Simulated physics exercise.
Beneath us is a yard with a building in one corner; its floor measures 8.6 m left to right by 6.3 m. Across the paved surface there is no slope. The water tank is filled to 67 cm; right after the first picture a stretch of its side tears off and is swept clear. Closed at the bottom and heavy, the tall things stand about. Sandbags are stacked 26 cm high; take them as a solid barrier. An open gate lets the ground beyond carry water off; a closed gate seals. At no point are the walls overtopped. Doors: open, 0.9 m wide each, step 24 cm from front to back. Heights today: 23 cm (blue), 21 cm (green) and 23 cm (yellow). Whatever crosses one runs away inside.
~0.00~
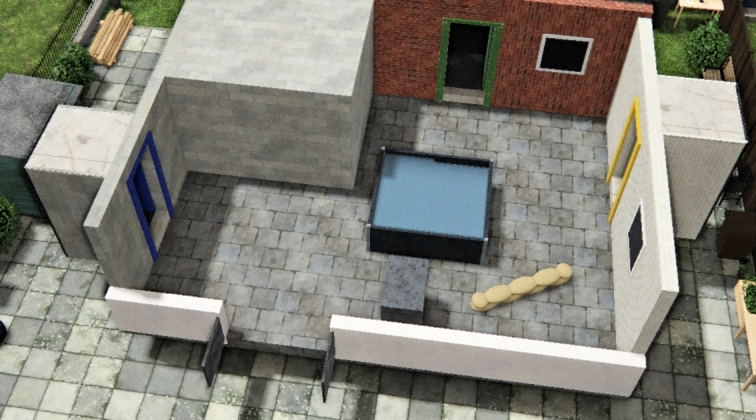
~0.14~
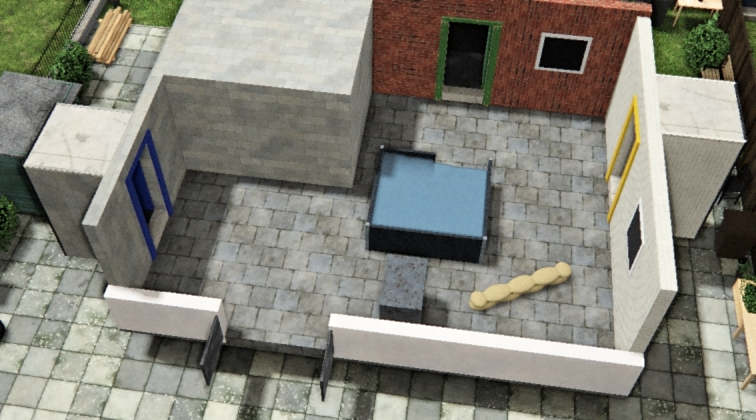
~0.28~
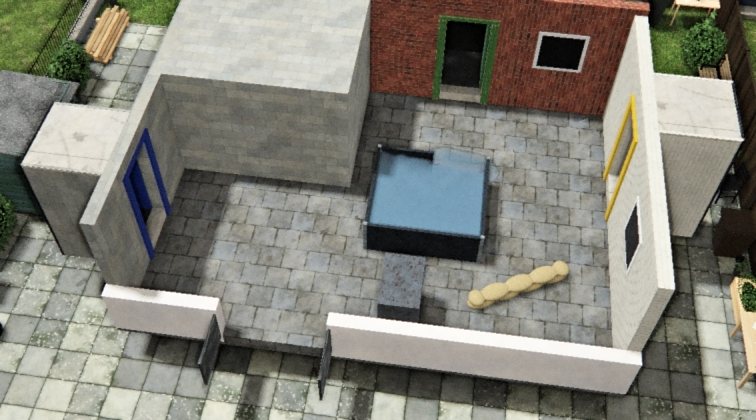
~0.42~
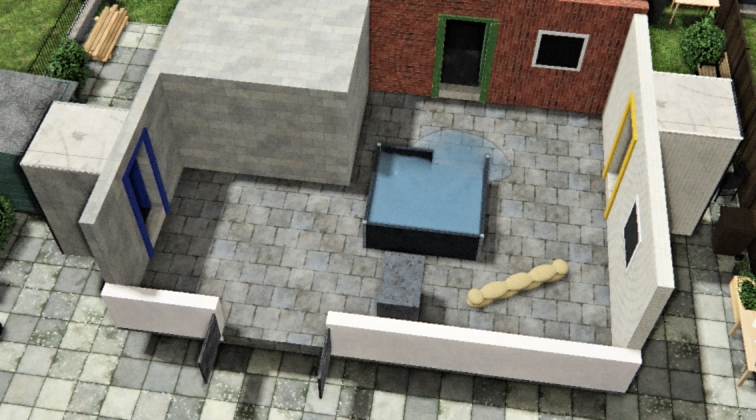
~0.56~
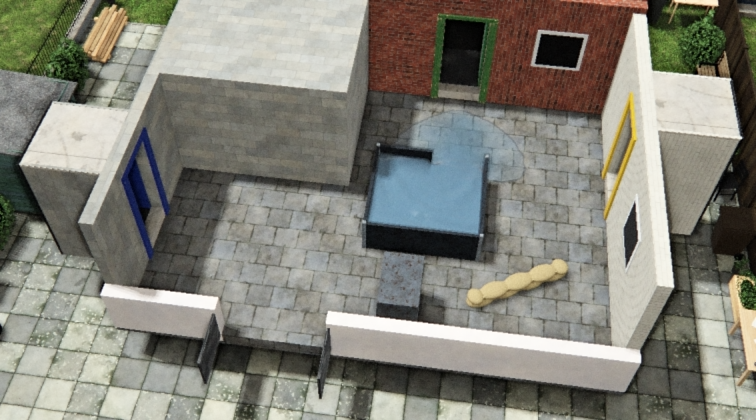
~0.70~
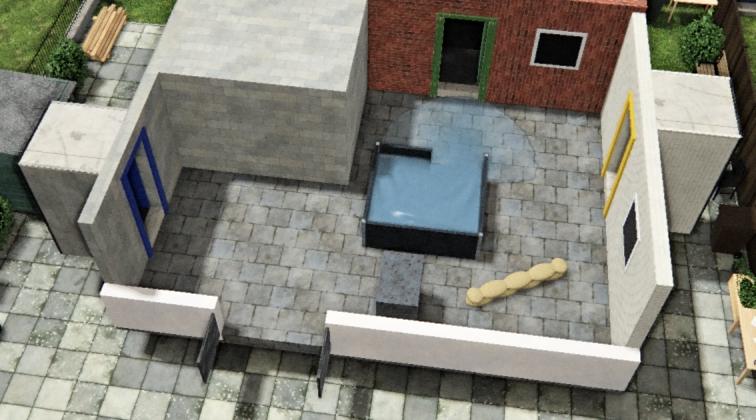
The clip opens on a paved yard with a dark-sided tank of still water, a blue door at left, a yellow one at right and a green one behind. Part of the tank's far side gives way, and water pours out, spreading in a thin, widening fan across the paving toward the back.
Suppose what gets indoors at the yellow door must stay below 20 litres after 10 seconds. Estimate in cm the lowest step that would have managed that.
A height of about 6 cm would have managed it.
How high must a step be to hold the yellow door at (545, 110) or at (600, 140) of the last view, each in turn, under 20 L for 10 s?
Roughly 17 and 25 cm.
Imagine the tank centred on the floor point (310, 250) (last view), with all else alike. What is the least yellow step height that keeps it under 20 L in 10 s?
A minimum of about 7.5 cm.
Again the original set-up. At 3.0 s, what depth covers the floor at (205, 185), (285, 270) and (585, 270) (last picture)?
Roughly 0, 0 and 0 centimetres.
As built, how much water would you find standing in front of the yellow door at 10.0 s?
About 7.0 cm.
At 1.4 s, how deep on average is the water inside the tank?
I'd put it at some 46 centimetres on average.
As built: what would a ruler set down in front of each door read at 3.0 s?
Before blue it's 0 cm, before green 25 cm, before yellow 6 cm.
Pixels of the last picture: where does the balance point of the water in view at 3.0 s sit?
(459, 168).
After 1.4 s water covers 20 % of the floor, deepest (36 cm) near (465, 172); it has not reached the yellow door.
After 3.0 s water covers 30 % of the floor, deepest (32 cm) near (595, 118); 6 cm at the yellow door, 0 litres in over its 23 cm step.
After 10.0 s water covers 75 % of the floor, deepest (12 cm) near (422, 319); 7 cm at the yellow door, 0 litres in over its 23 cm step.
At the yellow door as built, the water arrived by 2.7 s and peaked near 10 cm at 5.8 s.
Run again over the same 10 s with other heights there, 30 litres in over 5 cm, 14 litres over 6.5 cm. The limit of 20 litres is kept from about 6 cm up.
